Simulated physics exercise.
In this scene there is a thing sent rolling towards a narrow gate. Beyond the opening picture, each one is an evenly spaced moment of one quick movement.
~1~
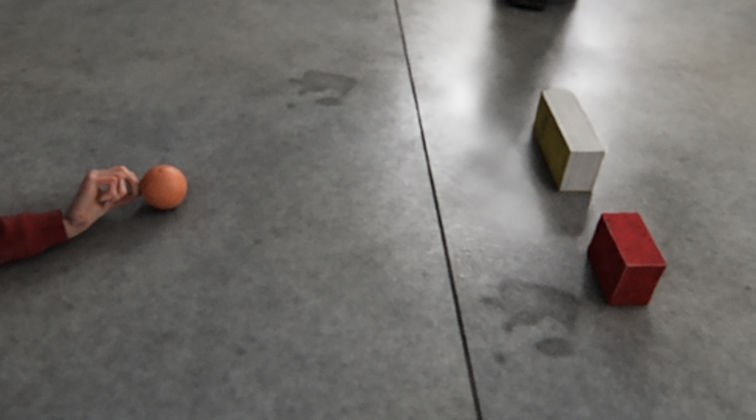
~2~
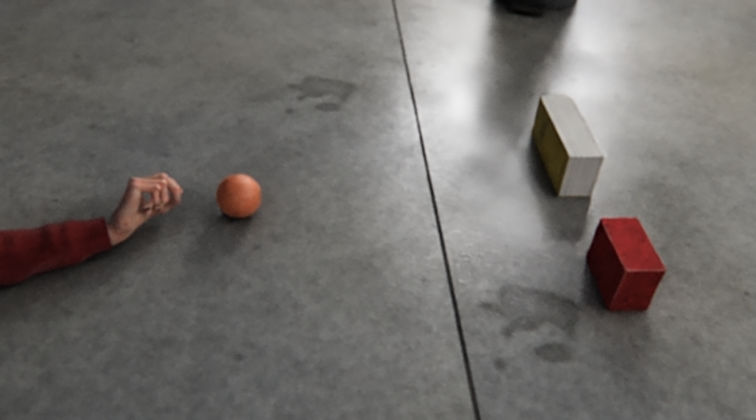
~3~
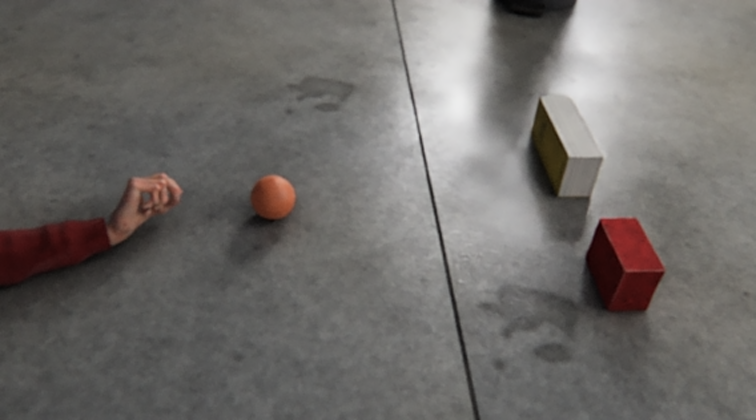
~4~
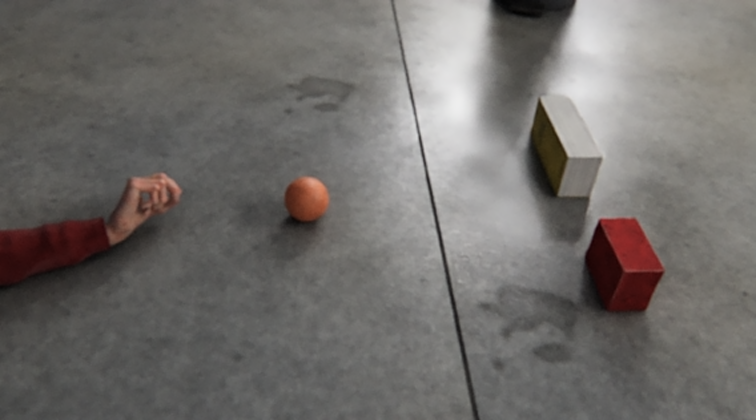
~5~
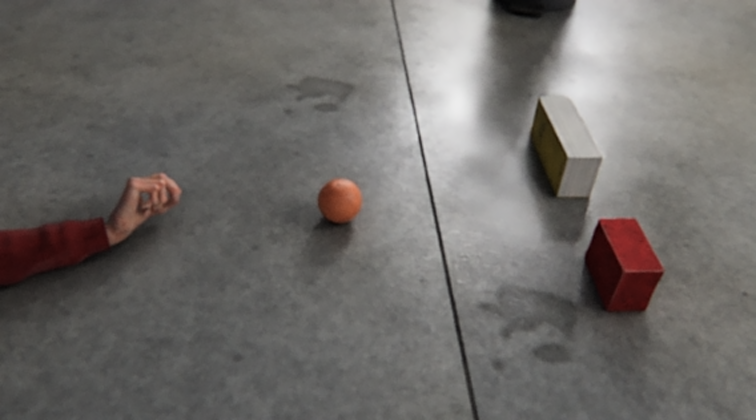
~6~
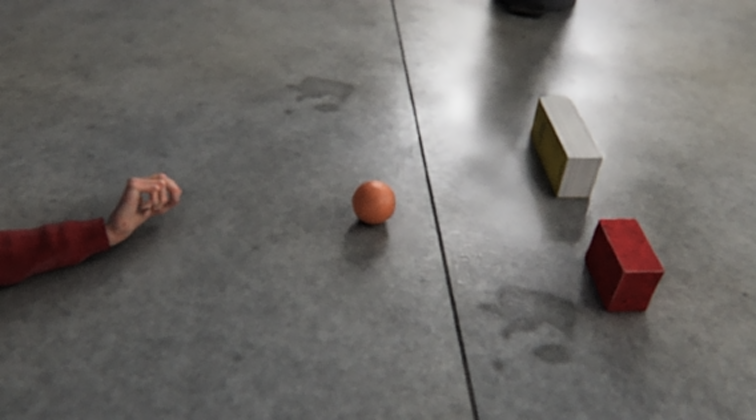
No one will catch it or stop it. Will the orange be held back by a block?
No, it gets past.
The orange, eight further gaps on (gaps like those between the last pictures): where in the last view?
Its middle should be around (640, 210).
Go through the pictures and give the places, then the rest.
The first frame shows orange (164, 187) under the hand; red brick (624, 258).
The second frame shows orange (239, 196); yellow book (565, 144).
The third frame shows orange (273, 198); red brick (623, 264).
The fourth frame shows orange (306, 199); yellow book (564, 145).
The fifth frame shows orange (340, 201); red brick (622, 264).
The sixth frame shows orange (374, 203); yellow book (564, 145).
Then, 0.48 s later than the last frame, orange heading on.
When it is over, the orange rolls through.
